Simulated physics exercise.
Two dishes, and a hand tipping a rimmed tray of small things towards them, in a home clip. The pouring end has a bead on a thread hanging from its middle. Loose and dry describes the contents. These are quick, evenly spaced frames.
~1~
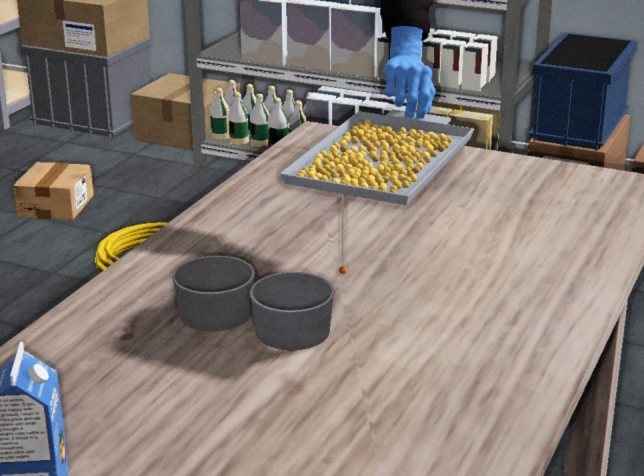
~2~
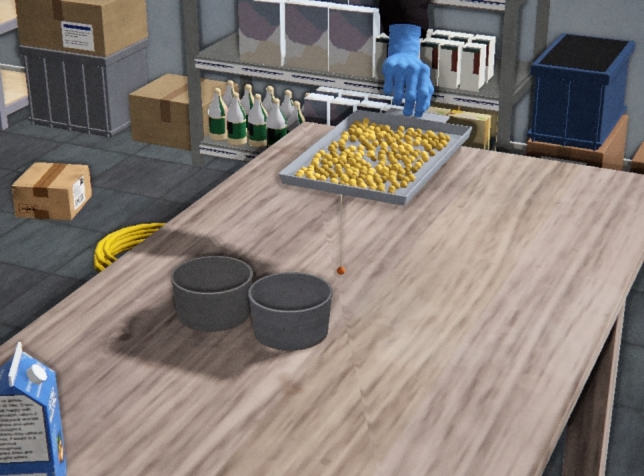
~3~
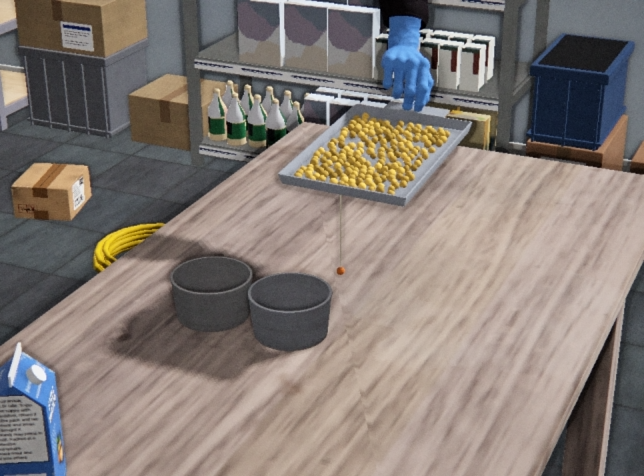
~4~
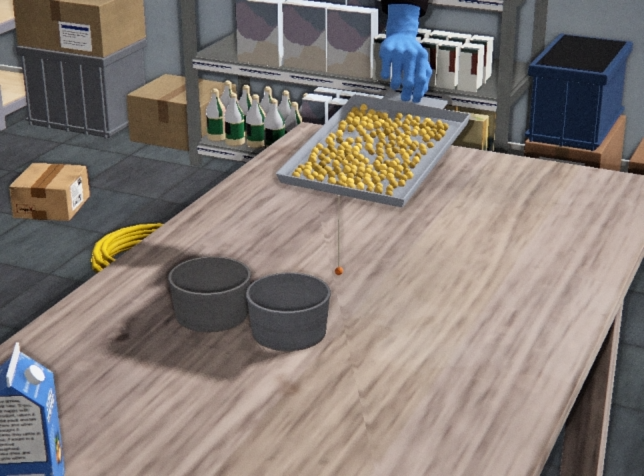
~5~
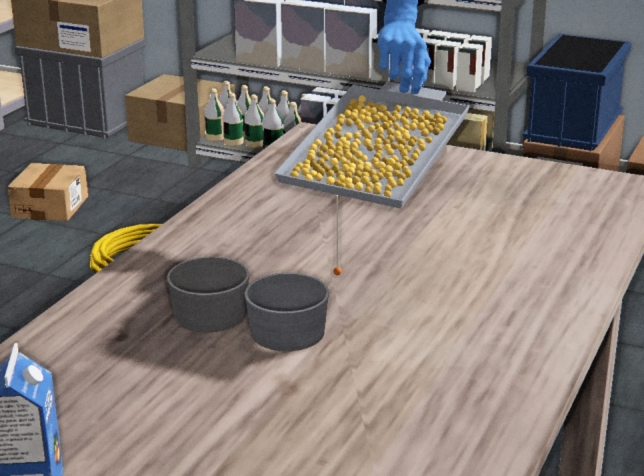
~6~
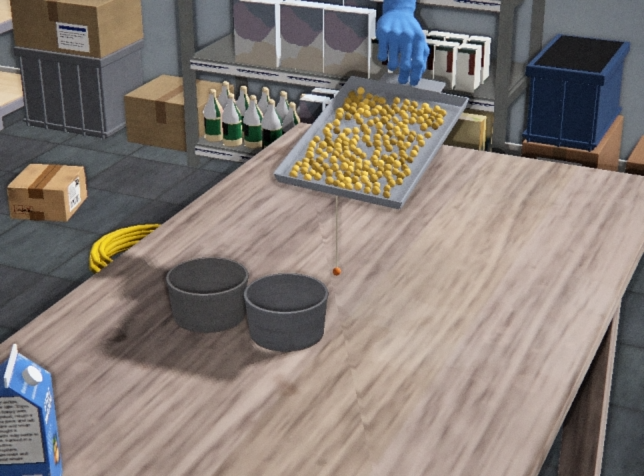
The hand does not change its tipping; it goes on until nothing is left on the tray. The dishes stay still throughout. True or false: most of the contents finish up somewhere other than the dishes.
True.
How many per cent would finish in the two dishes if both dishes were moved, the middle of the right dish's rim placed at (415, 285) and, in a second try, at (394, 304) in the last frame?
Roughly 10% first, roughly 60% second.
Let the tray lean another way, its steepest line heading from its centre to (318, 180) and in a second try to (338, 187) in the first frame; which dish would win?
So, first the right-side one, then the right-side one.
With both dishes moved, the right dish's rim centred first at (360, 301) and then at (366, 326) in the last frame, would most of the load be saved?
In the first position past half, in the second past half.
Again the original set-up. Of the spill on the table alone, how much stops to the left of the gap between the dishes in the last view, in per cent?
It works out at some 0 percent.
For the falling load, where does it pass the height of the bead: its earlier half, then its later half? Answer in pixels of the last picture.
The leading part at (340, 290), the rest of it at (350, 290).
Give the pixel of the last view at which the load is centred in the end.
Last view, centre at rest - approx. (337, 346).
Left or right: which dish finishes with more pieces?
Observation: The greater share ends in the dish at the right.
Soon after the last picture, tray tipped steeply; all on the tray.
A little later, tray tipped right over; all on the tray.
Later still, tray tipped past a quarter turn; about a quarter in the right dish; most outside both.
At rest, tray tipped past a quarter turn; about a quarter in the right dish; none in the left dish; most outside both.
